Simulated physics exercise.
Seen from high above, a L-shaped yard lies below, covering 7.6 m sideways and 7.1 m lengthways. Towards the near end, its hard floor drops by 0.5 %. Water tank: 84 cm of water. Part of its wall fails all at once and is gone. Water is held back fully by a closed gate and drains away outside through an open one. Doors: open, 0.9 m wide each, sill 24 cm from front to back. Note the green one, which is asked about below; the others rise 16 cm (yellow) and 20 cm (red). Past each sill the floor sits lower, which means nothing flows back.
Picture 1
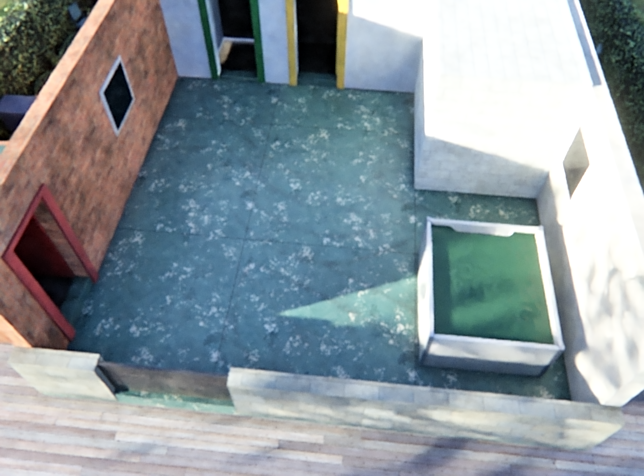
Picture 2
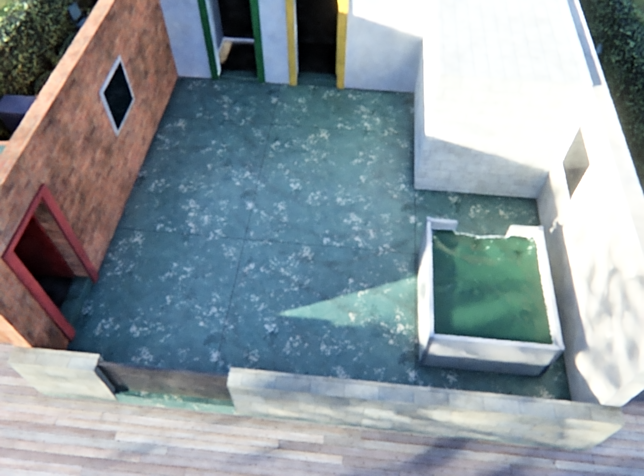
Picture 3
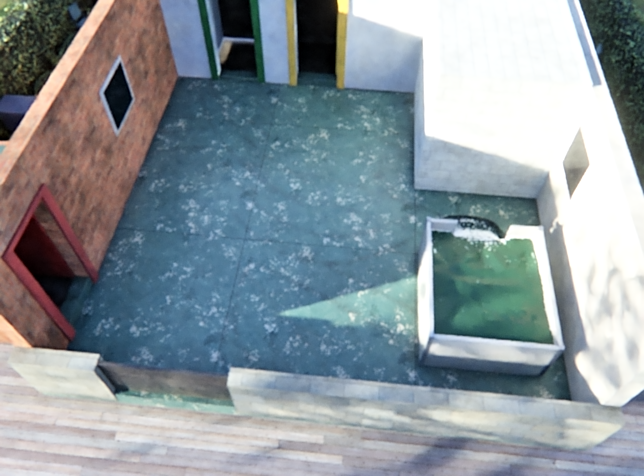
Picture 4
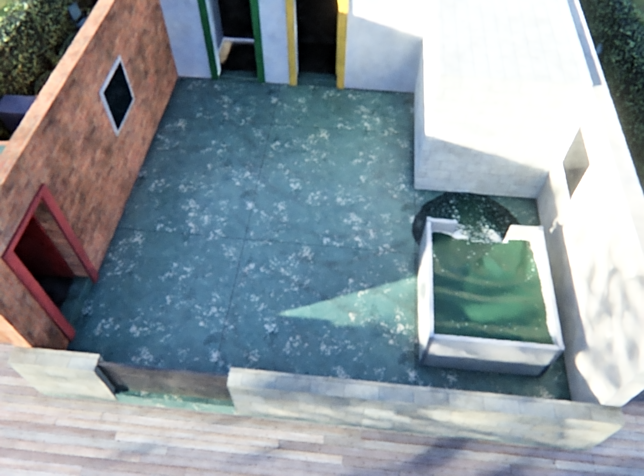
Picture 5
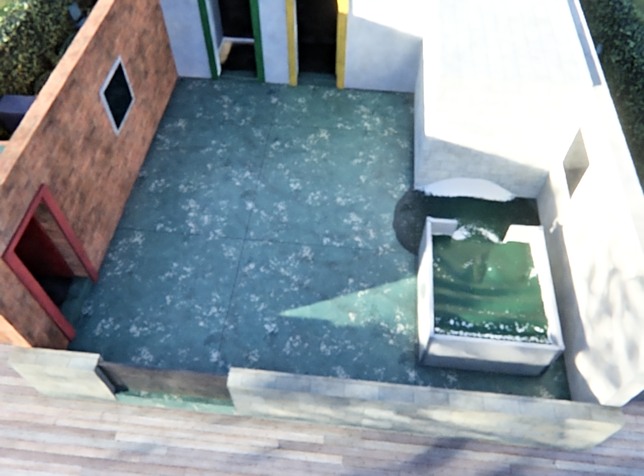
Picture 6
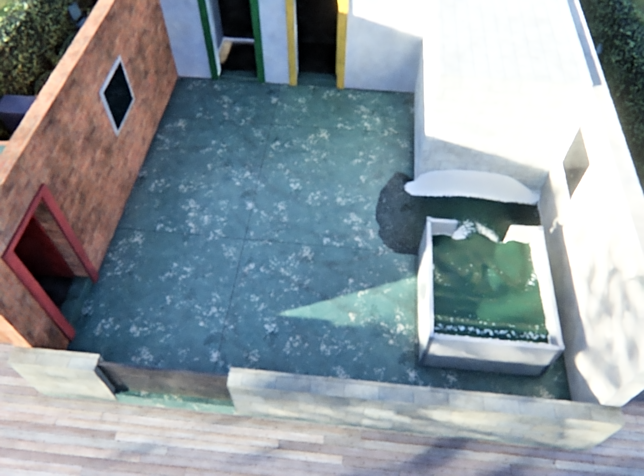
A walled yard with a dark green floor stayed still while a gap opened in the far side of its white water tank, and water poured out, spreading back to the white wall and leftward.
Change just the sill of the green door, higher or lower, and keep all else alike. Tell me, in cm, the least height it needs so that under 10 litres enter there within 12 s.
Around 4.5 cm at the least.
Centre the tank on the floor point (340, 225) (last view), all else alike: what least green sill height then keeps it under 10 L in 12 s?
With that change, some 12.5 centimetres.
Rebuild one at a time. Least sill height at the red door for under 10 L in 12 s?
For the red door, about 12.5 cm.
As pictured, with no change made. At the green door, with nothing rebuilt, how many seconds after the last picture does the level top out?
Roughly at 5.5 s.
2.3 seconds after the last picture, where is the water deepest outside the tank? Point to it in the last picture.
Look close to (572, 412).
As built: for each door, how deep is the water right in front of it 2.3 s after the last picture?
Door depths (cm): Yellow = 0, red = 0, green = 0.
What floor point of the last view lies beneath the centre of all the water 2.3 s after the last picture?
The water's centre is at about (440, 259).
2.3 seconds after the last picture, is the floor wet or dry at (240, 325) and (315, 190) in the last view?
In order, the two points are bone dry and soaked.
Then, 0.7 s after the last picture water covers 15 % of the floor, deepest (56 cm) near (536, 202); it has not reached the green door.
Then, 2.3 s after the last picture water covers 55 % of the floor, deepest (44 cm) near (572, 412); it has not reached the green door.
Then, 11.3 s after the last picture water covers 95 % of the floor, deepest (11 cm) near (574, 425); 3 cm at the green door, 1 litre in over its 8 cm sill.
At the green door as built, the water peaked near 9 cm, 5.5 s after the last picture.
Run again over the same 12 s with other heights there, 15 litres in over 4 cm, 5 litres over 5.5 cm. The limit of 10 litres is kept from about 4.5 cm up.
